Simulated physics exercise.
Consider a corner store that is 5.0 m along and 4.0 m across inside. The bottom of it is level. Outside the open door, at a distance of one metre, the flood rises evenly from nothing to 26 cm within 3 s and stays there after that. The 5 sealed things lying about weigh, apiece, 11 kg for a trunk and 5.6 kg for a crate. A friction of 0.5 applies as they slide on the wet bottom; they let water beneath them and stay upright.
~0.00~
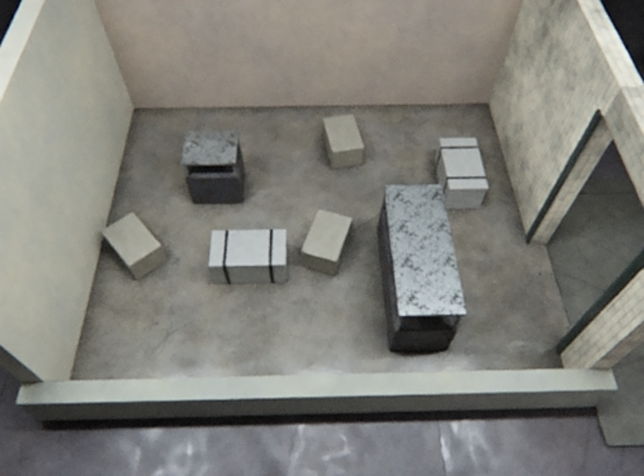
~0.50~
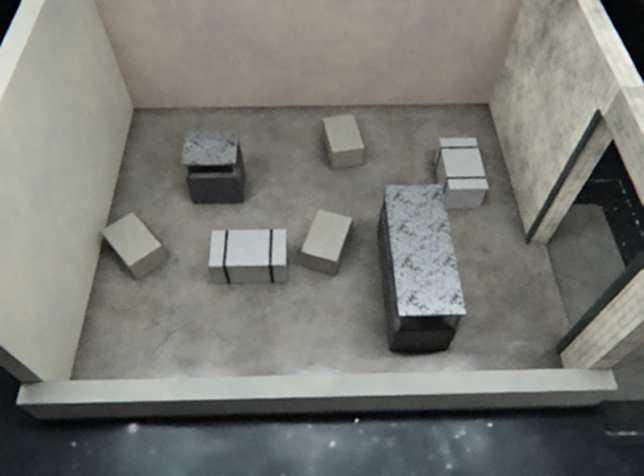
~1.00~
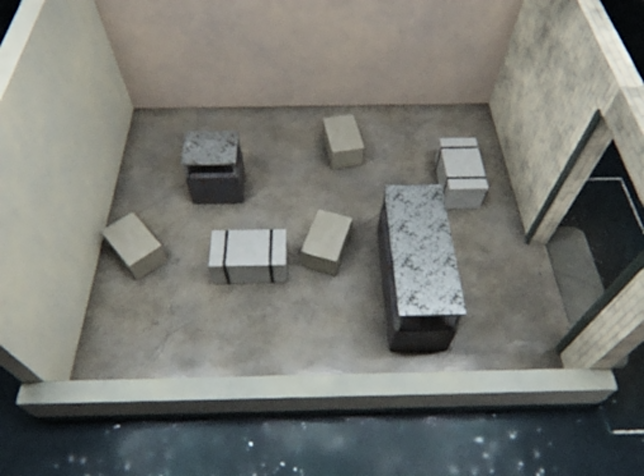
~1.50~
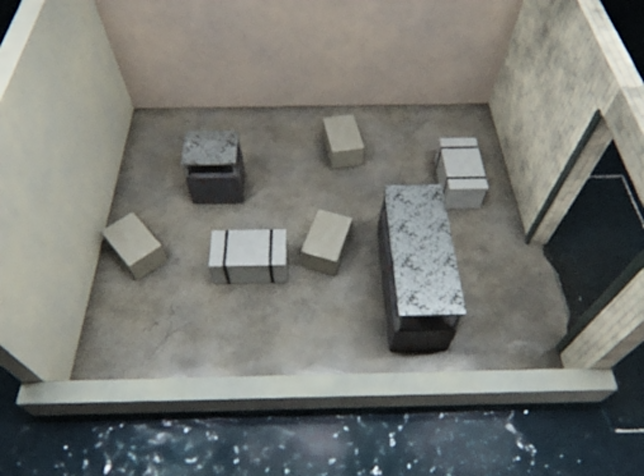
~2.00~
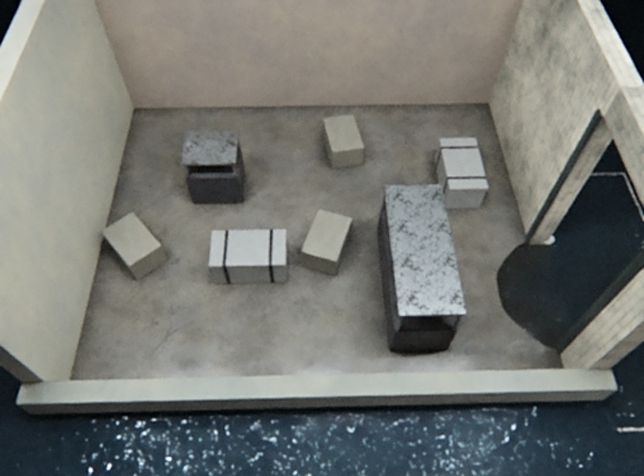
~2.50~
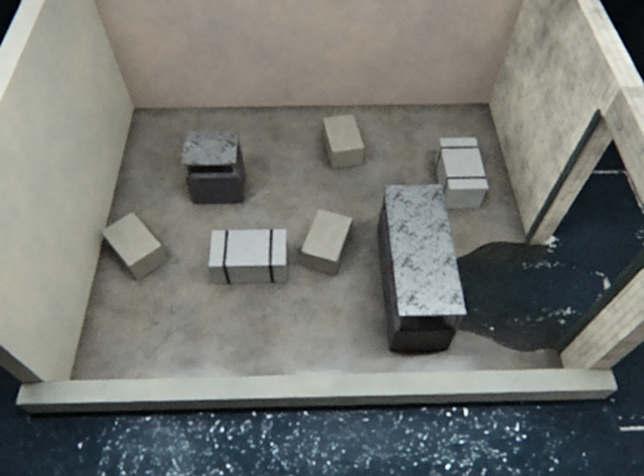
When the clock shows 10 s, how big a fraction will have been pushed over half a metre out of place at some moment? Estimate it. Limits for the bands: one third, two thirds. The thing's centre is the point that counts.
I expect the share that gets shoved will be in the middle band.
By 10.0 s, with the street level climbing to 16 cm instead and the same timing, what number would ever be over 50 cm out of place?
It would come to 2 of them.
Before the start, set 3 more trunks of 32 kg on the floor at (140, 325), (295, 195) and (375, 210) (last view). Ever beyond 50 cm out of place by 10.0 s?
In order: Below the mark, below the mark, below the mark.
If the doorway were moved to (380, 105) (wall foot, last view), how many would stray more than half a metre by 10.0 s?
In that case the number is 5.
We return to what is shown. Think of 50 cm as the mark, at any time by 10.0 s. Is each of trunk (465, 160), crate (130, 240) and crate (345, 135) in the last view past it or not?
So that's beyond it for the first, beyond it for the second and beyond it for the last.
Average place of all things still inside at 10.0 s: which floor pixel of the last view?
I'd put it close to (259, 205) in the last view.
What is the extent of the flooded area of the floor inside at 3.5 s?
At that time the wet patch spans about 3.0 m2.
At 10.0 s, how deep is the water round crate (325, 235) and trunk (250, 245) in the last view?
Close to 2 and 4 centimetres.
After 3.5 s 0 of 5 are over 50 cm from their spots; 0 afloat.
After 4.5 s 0 of 5 are over 50 cm from their spots; 0 afloat.
After 7.0 s 2 of 5 are over 50 cm from their spots; 1 afloat.
After 10.0 s 3 of 5 are over 50 cm from their spots, and 3 have been at some point; 4 afloat.
